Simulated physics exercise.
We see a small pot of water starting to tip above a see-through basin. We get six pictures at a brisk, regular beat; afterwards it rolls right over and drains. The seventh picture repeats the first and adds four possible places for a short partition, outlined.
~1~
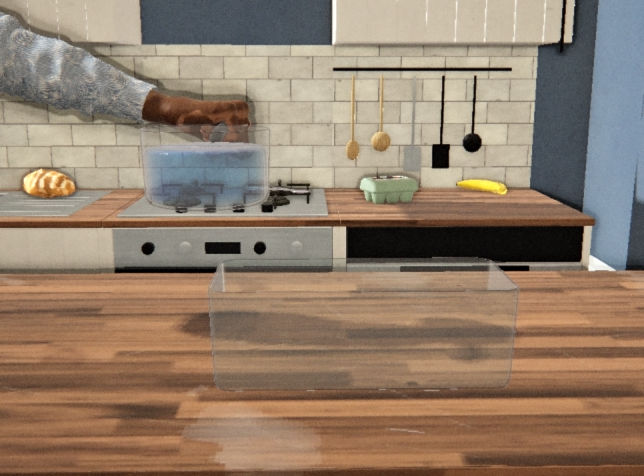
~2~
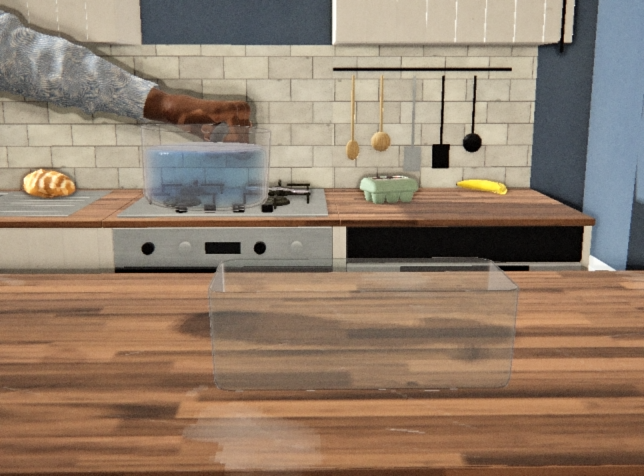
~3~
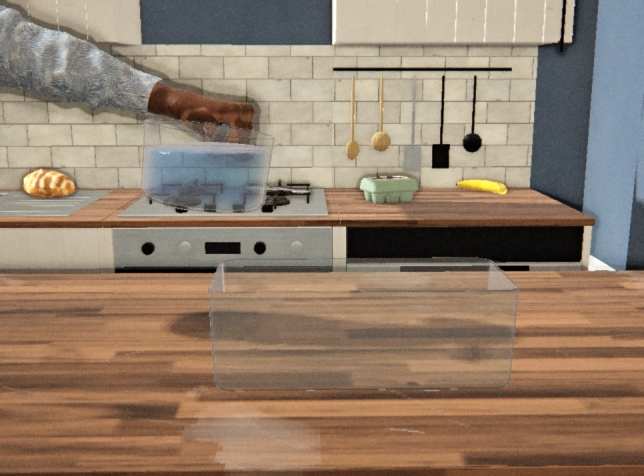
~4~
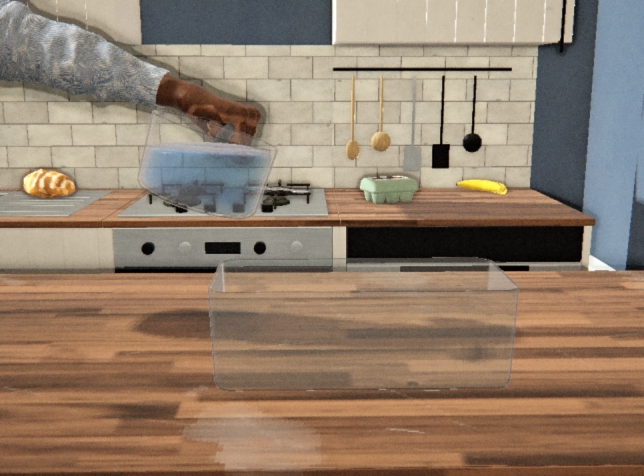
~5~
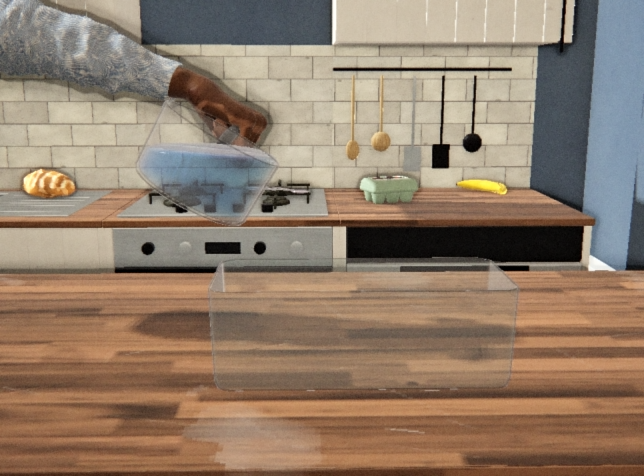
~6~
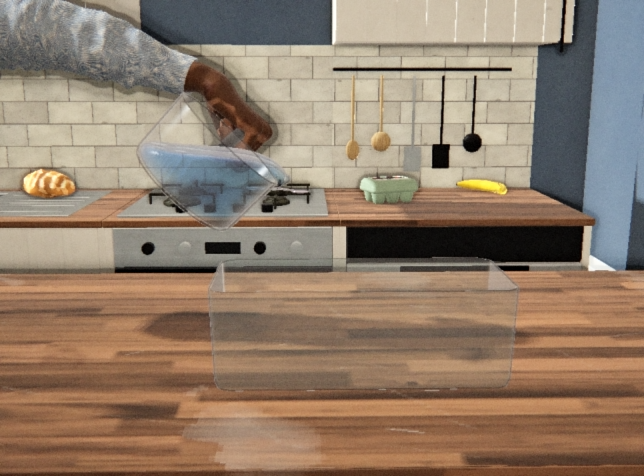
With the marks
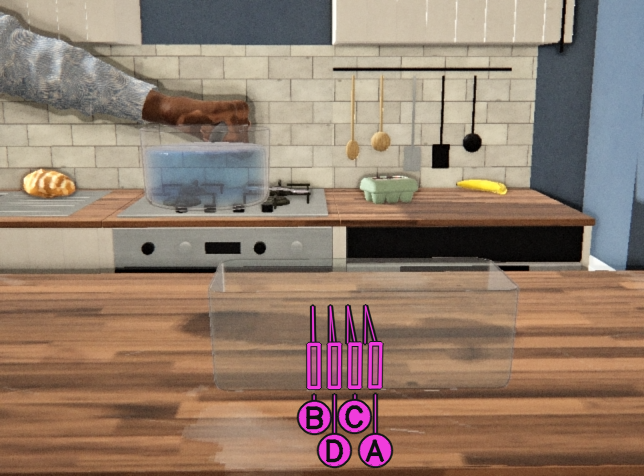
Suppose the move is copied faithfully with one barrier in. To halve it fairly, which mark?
Slot B does it best.
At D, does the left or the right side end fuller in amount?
The left side.
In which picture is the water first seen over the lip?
Picture 5.
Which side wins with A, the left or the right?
The left one.
On the marked copy, A at (375, 394); B at (314, 395); C at (354, 394); D at (334, 394).
If A is chosen, about 78 % ends left of the wall and 13 % right of it; 10 % is lost outside.
If B is chosen, about 51 % ends left of the wall and 47 % right of it; 3 % is lost outside.
If C is chosen, about 84 % ends left of the wall and 9 % right of it; 7 % is lost outside.
If D is chosen, about 77 % ends left of the wall and 18 % right of it; 5 % is lost outside.
